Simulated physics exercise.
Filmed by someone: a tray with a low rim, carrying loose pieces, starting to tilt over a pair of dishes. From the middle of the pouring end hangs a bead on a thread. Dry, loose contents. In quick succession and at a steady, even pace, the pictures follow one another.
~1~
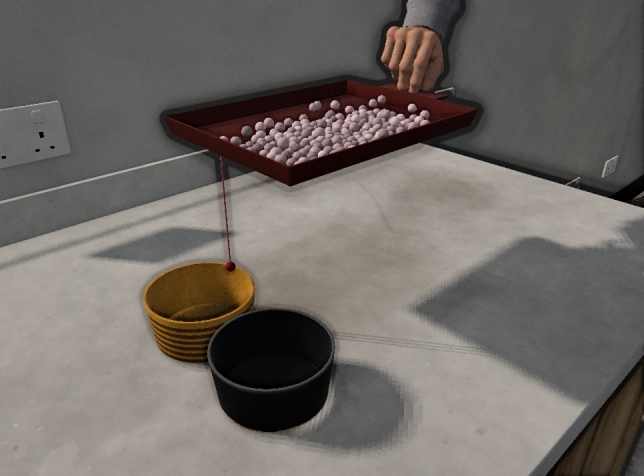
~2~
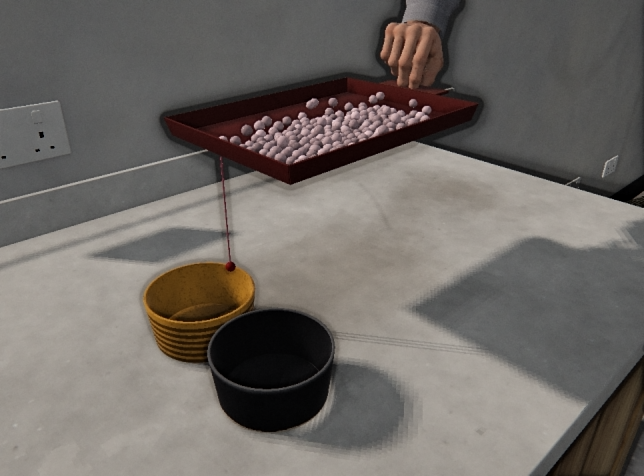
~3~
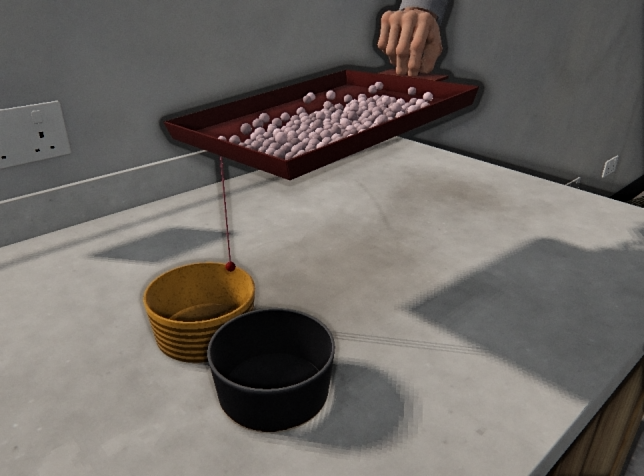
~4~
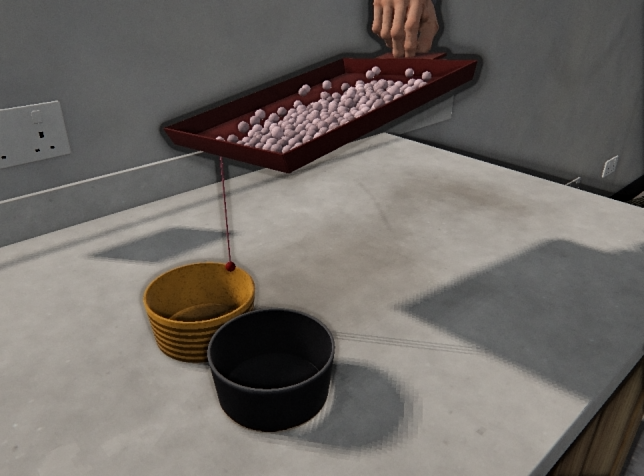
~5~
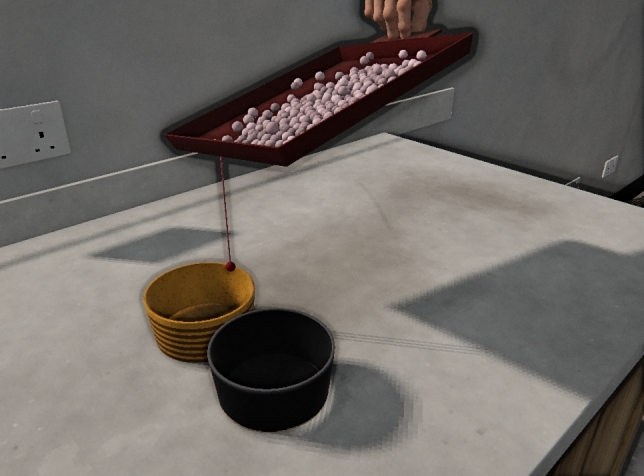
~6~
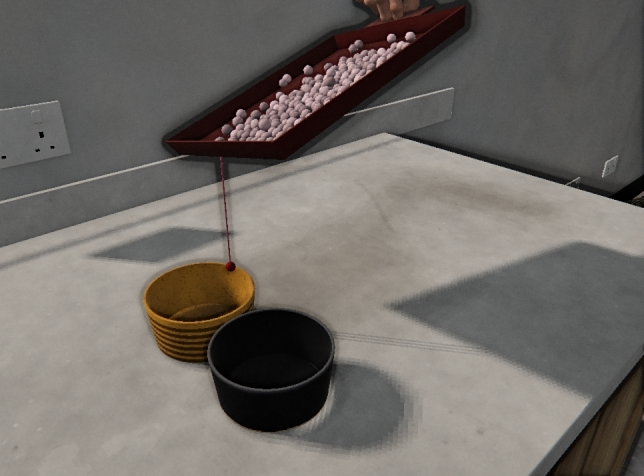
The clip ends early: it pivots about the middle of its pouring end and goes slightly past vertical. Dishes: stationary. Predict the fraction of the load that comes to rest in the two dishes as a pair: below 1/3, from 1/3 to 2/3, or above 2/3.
Below 1/3.
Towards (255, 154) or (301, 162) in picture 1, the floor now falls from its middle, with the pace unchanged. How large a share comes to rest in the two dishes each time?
You'd see roughly 70 per cent the first time and 80 per cent the second.
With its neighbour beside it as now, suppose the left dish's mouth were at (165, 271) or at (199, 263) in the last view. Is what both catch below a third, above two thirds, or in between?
First attempt: One to two thirds; second attempt: One to two thirds.
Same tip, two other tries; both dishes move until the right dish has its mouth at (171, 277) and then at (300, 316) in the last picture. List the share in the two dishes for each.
50 and 10 %.
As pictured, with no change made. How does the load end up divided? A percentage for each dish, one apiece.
Roughly 0 in a hundred for the left dish, roughly 0 in a hundred for the right dish.
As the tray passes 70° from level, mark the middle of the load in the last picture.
Somewhere near pixel (184, 164).
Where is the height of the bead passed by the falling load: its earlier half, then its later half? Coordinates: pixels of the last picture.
About (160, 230), and after that about (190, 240).
Soon, tray tipped steeply; about two thirds on the tray; a stray few in the left dish; about a quarter outside both; about a quarter in the air.
A while on, tray tipped past a quarter turn; a stray few on the tray; a stray few in the right dish; a stray few in the left dish; nearly all outside both; a stray few in the air.
Towards the end, tray tipped past a quarter turn; a stray few in the right dish; a stray few in the left dish; nearly all outside both.
Finally, tray tipped past a quarter turn; a stray few in the right dish; a stray few in the left dish; nearly all outside both.
